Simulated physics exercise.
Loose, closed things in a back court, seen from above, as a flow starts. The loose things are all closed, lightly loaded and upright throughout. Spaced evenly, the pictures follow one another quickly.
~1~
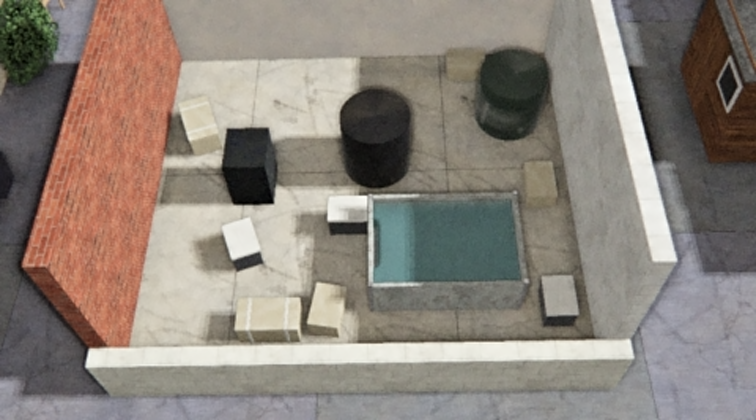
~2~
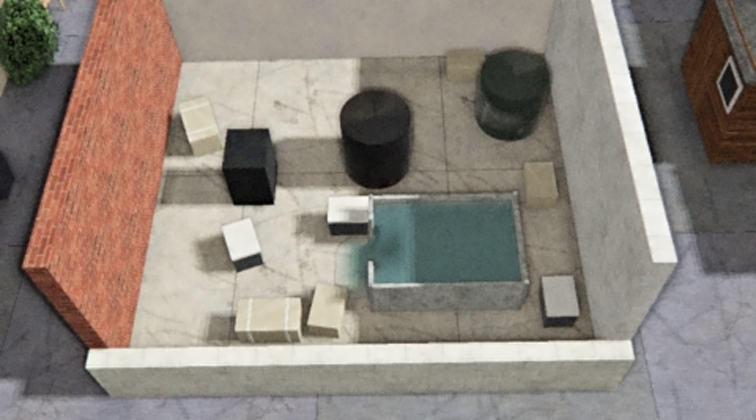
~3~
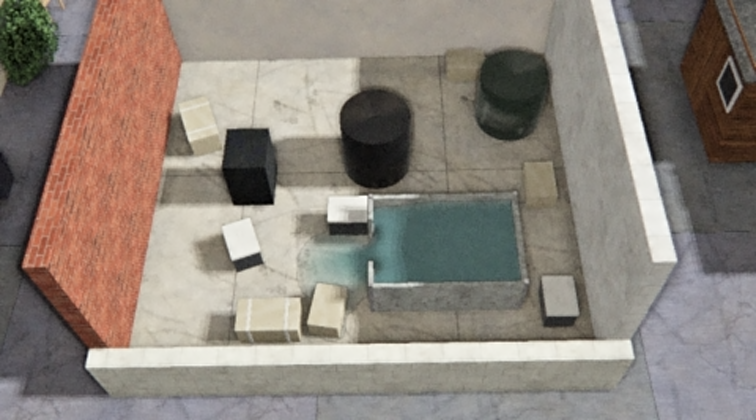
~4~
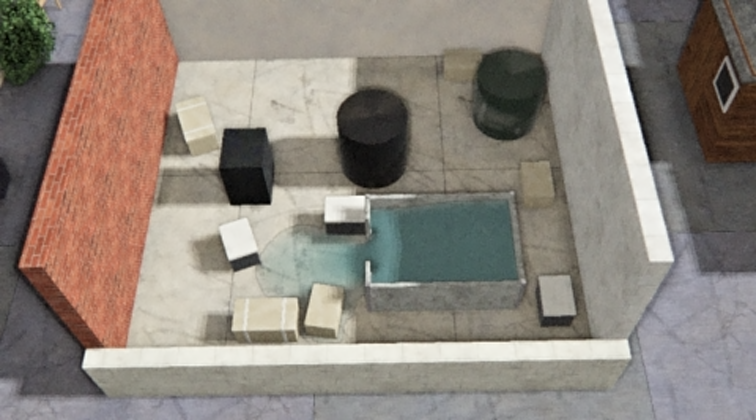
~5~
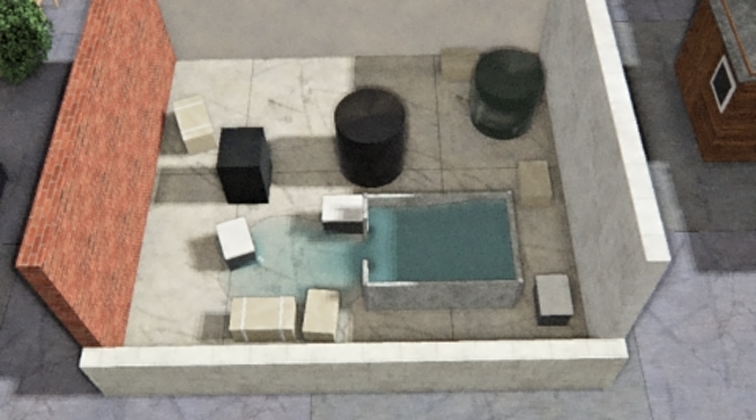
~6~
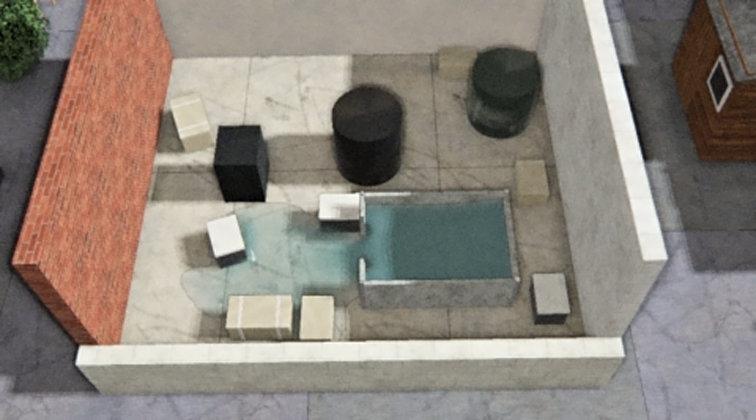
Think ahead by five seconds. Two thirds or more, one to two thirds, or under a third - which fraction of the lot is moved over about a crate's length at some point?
The fraction moved that far is one to two thirds.
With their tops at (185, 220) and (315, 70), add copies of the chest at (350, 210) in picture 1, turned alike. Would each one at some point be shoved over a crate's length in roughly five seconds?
Copy 1: Passed the mark. Copy 2: Stayed below the mark.
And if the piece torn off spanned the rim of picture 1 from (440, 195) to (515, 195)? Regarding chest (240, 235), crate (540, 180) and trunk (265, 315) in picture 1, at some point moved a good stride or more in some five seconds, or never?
Well, in order they come out as under that mark, beyond that mark and under that mark.
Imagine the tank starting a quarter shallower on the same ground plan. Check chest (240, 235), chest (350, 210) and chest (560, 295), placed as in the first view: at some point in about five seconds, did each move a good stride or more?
Object 1: Covered it. Object 2: Didn't cover it. Object 3: Didn't cover it.
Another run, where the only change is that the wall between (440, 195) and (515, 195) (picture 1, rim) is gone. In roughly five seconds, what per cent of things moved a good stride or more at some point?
That works out to some 20 %.
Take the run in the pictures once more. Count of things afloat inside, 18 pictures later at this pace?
3 in total.
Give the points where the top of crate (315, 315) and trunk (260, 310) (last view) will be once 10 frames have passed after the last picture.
Look for them close to (343, 325) and (220, 333).
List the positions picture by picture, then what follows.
The first frame shows a crate at (327, 305) rests on the ground; a chest at (241, 237) rests on the ground; 0 of 8 have shifted.
The second frame shows a crate at (327, 306), on the bottom; a chest at (241, 238), on the bottom; 0 of 8 have shifted.
The third frame shows a crate at (327, 305), on the bottom; a chest at (241, 238), on the bottom; 0 of 8 have shifted.
The fourth frame shows a crate at (324, 306) rests on the ground; a chest at (238, 238), on the bottom; 0 of 8 have shifted.
The fifth frame shows a crate at (321, 311) rests on the ground, close to its start; a chest at (235, 237), on the bottom; 1 of 8 have shifted.
The sixth frame shows a crate at (317, 317) rests on the ground, close to its start; a chest at (225, 235) rests on the ground, close to its start; 2 of 8 have shifted.
A moment on, 1 of 8 are well off their spots; 0 afloat.
Next, 2 of 8 are well off their spots; 1 afloat.
Later, 3 of 8 are well off their spots; 3 afloat.
In the end, 3 of 8 are well off their spots, and 3 have been at some point; 3 afloat.
